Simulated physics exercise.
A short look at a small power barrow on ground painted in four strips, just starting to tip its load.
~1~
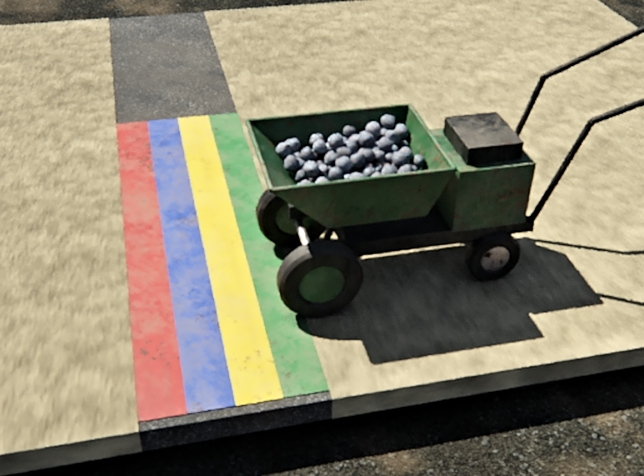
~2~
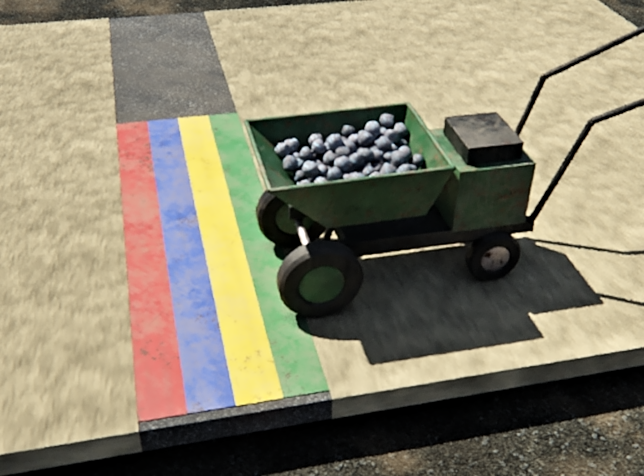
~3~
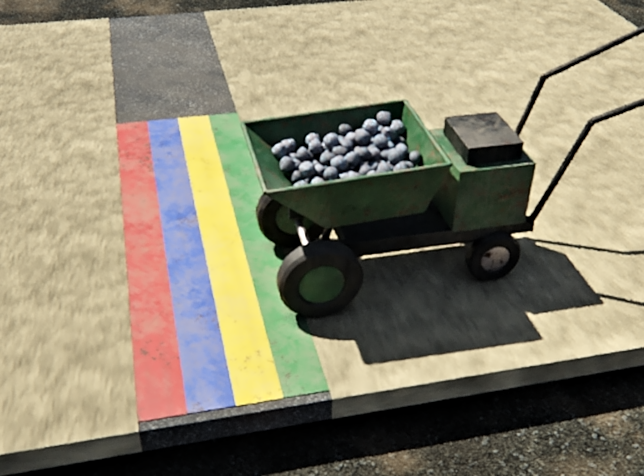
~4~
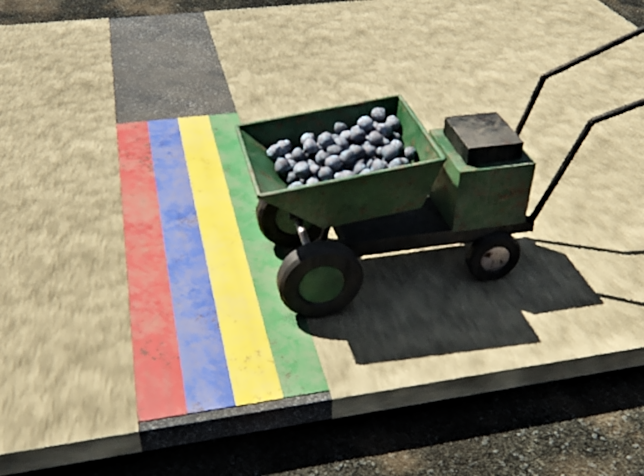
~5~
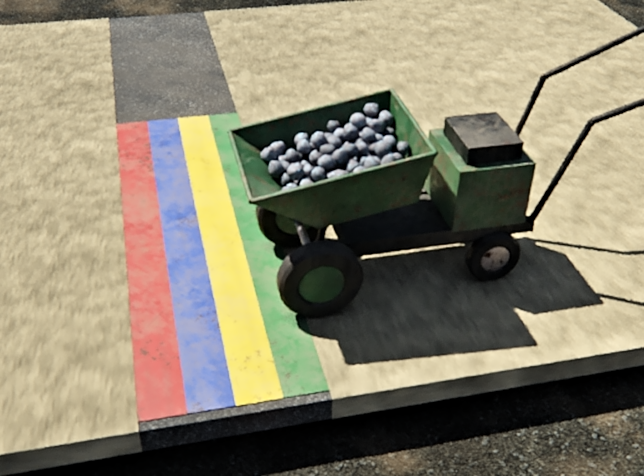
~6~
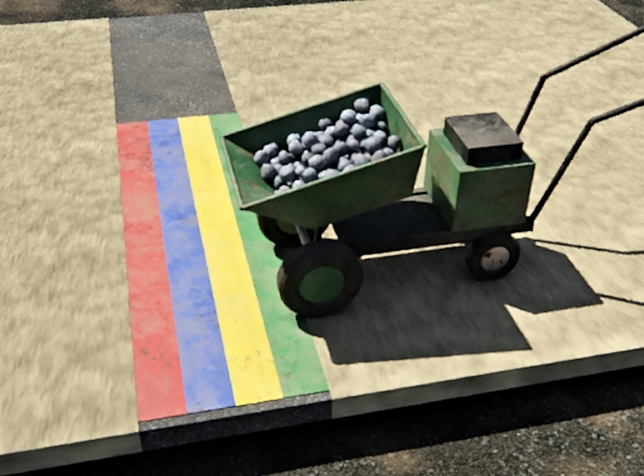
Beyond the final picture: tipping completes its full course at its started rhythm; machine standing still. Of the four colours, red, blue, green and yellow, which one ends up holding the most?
The red one holds the most.
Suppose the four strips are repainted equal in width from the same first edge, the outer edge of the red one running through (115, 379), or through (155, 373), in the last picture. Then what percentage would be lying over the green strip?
Shares in order: Close to 0 %; close to 0 %.
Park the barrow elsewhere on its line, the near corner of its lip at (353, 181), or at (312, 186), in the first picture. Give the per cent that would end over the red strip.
10 % and 30 %.
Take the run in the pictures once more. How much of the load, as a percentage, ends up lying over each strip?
The green strip gets close to 0, the yellow strip close to 0, the blue strip close to 20 and the red strip close to 35.
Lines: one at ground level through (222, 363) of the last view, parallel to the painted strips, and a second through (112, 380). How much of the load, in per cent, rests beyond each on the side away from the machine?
Around 90 per cent for the first, and 30 per cent for the second.
Shortly afterwards, skip tipped steeply; the whole lot in the skip.
Next, skip tipped right over; near two thirds in the skip; a little over the blue strip; near a quarter over the red strip; only a few off the paint.
Some moments later, skip tipped right over; a little in the skip; near a quarter over the blue strip; near a third over the red strip; near a third off the paint.
In the end, skip tipped right over; a little in the skip; none at all over the green strip; none at all over the yellow strip; near a quarter over the blue strip; near a third over the red strip; near a third off the paint.
